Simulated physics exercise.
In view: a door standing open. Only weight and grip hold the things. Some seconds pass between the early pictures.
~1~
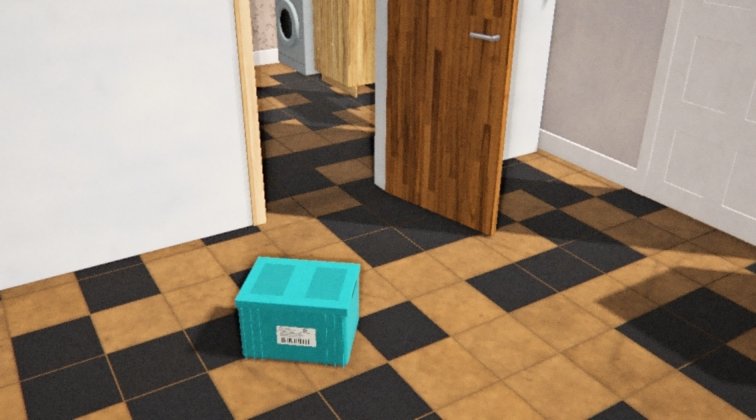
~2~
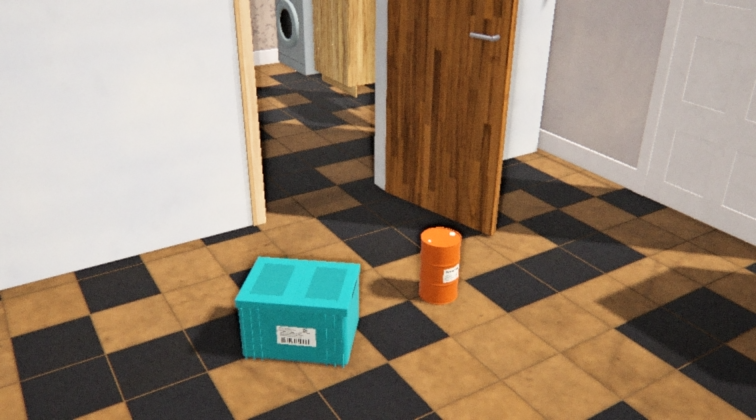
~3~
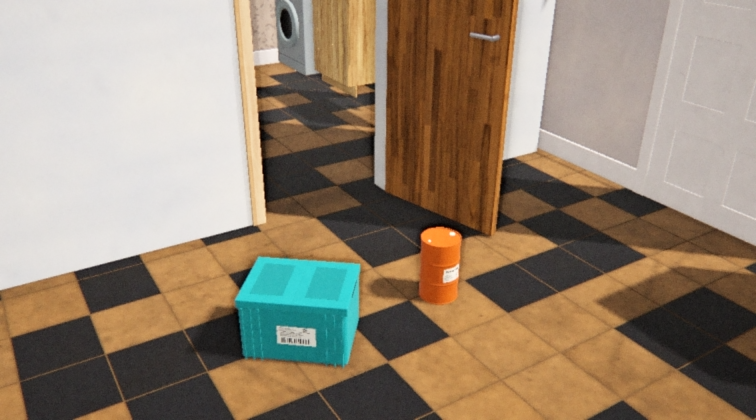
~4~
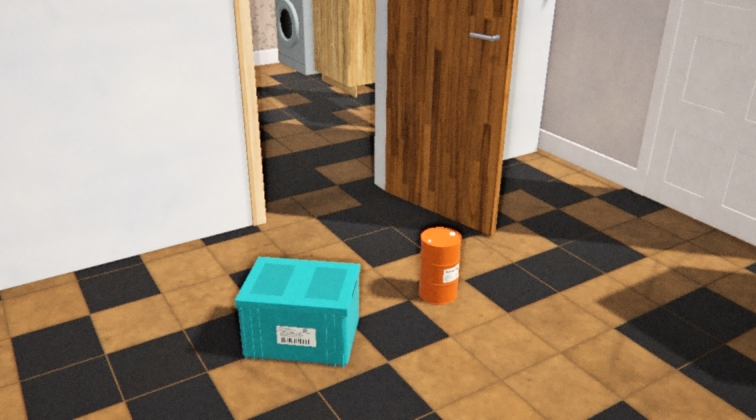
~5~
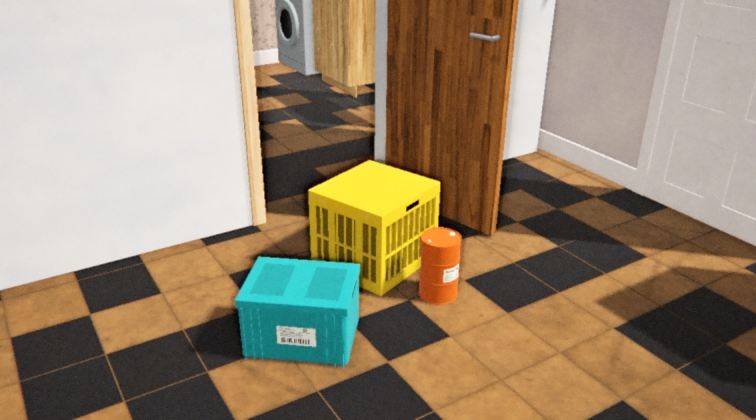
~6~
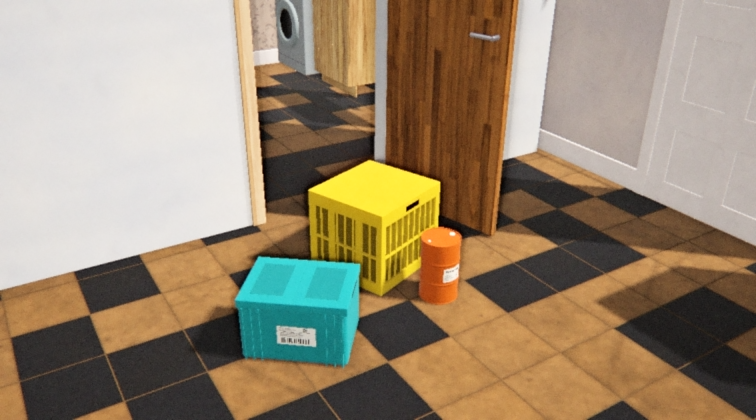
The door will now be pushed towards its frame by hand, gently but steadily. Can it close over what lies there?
Here the door is blocked.
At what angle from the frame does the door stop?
Some 75° open.
Then, 0.50 s later than the last frame, open by 96°.
Then, 0.80 s later than the last frame, open by 85°.
When it is over, open by 77°; all 3 as before. End places, in pixels of the last picture, yellow chest near (374, 224).
